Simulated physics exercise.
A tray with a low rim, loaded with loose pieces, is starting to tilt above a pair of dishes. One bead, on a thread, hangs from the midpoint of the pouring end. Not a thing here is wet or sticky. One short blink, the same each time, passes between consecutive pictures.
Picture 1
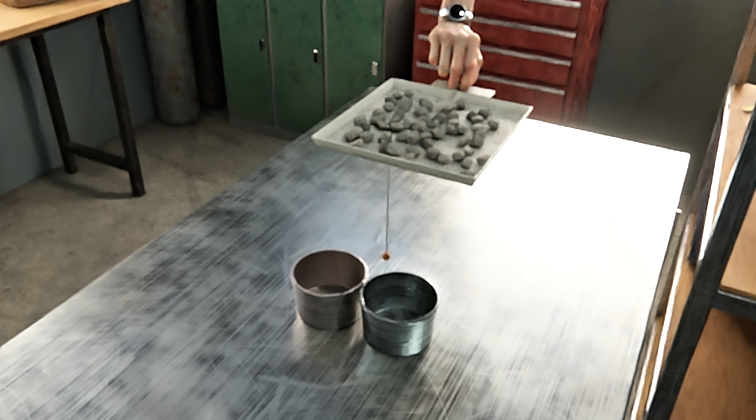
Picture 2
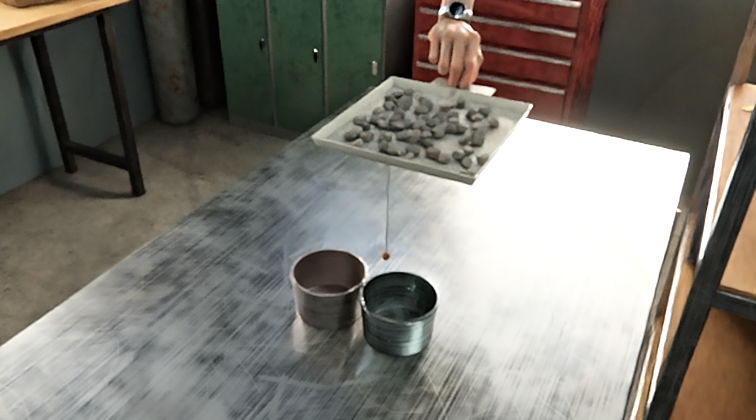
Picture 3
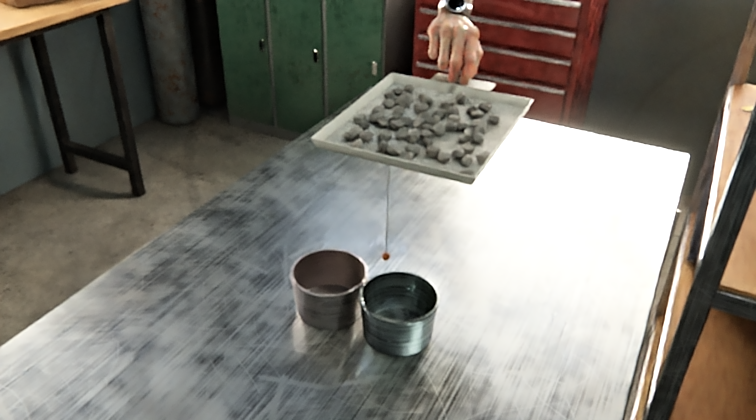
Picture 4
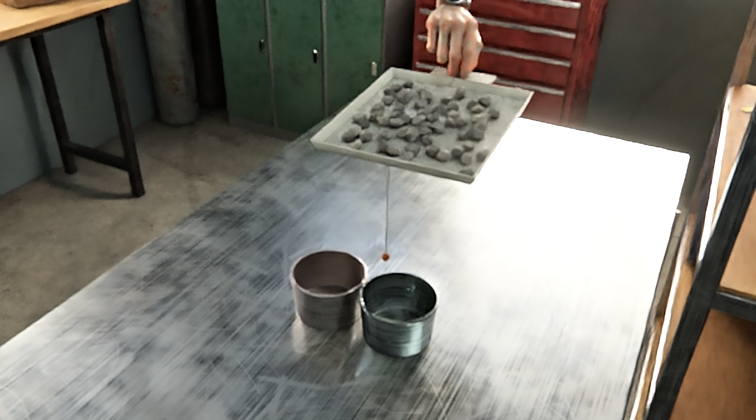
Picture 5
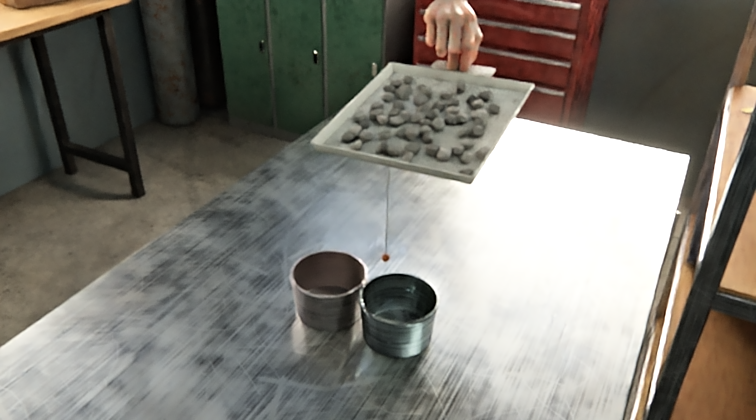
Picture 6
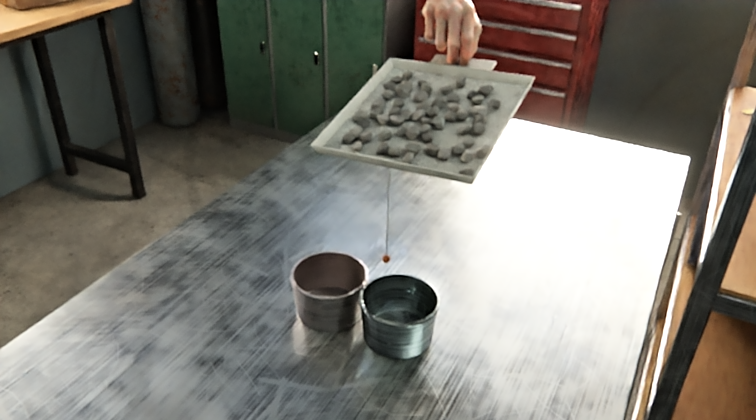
The clip opens on a hand holding a shallow tray of dark, stone-like pieces nearly level above two metal dishes on a table, a red bead hanging beneath it. The hand then slowly tilts the tray slightly, its left corner lowest, while the pieces stay scattered across it.
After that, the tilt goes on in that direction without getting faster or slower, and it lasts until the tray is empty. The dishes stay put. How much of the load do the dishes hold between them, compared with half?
Caught: Above half.
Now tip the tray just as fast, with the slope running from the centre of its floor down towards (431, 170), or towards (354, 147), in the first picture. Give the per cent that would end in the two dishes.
First case around 40 per cent, second case 30 per cent.
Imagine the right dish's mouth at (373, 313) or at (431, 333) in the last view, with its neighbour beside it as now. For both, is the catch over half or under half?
For the earlier try a smaller portion is kept, for the later one a smaller portion.
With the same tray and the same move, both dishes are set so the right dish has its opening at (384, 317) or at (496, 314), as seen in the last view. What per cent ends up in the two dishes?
Roughly 20% the first time and 0% the second time.
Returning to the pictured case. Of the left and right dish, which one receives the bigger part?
I'd say more ends in the left-side one.
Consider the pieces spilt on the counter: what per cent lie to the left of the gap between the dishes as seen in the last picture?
Close to 80 per cent.
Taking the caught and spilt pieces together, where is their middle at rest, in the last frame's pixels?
(334, 302).
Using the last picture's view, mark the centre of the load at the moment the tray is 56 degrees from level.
The middle of the pieces lands at roughly (369, 140).
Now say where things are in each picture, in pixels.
In the first picture, corners of the pouring end near (317, 136) and (473, 176), level; middle of the load near (428, 132), bits of gravel; left dish near (310, 307); right dish near (382, 334); bead on its thread near (386, 256).
In the second picture, corners of the pouring end near (316, 136) and (472, 175), level; middle of the load near (428, 131).
In the third picture, corners of the pouring end near (316, 137) and (472, 175), tipped barely, lowest at the left corner; middle of the load near (428, 129).
In the fourth picture, corners of the pouring end near (316, 139) and (472, 174), tipped a little, lowest at the left corner; middle of the load near (428, 127).
In the fifth picture, corners of the pouring end near (315, 141) and (471, 174), tipped a little, lowest at the left corner; middle of the load near (427, 124).
In the sixth picture, corners of the pouring end near (316, 143) and (471, 175), tipped a little, lowest at the left corner; middle of the load near (428, 123); left dish near (310, 309); right dish near (382, 336).
Shortly afterwards, tray tipped steeply; all but a few on the tray; only a few in the air.
Next, tray tipped right over; a little on the tray; a little in the right dish; near a quarter in the left dish; only a few outside both; near a third in the air.
Some moments later, tray tipped past a quarter turn; near a quarter in the right dish; near half in the left dish; near a quarter outside both.
In the end, tray tipped past a quarter turn; near a quarter in the right dish; near half in the left dish; near a quarter outside both.
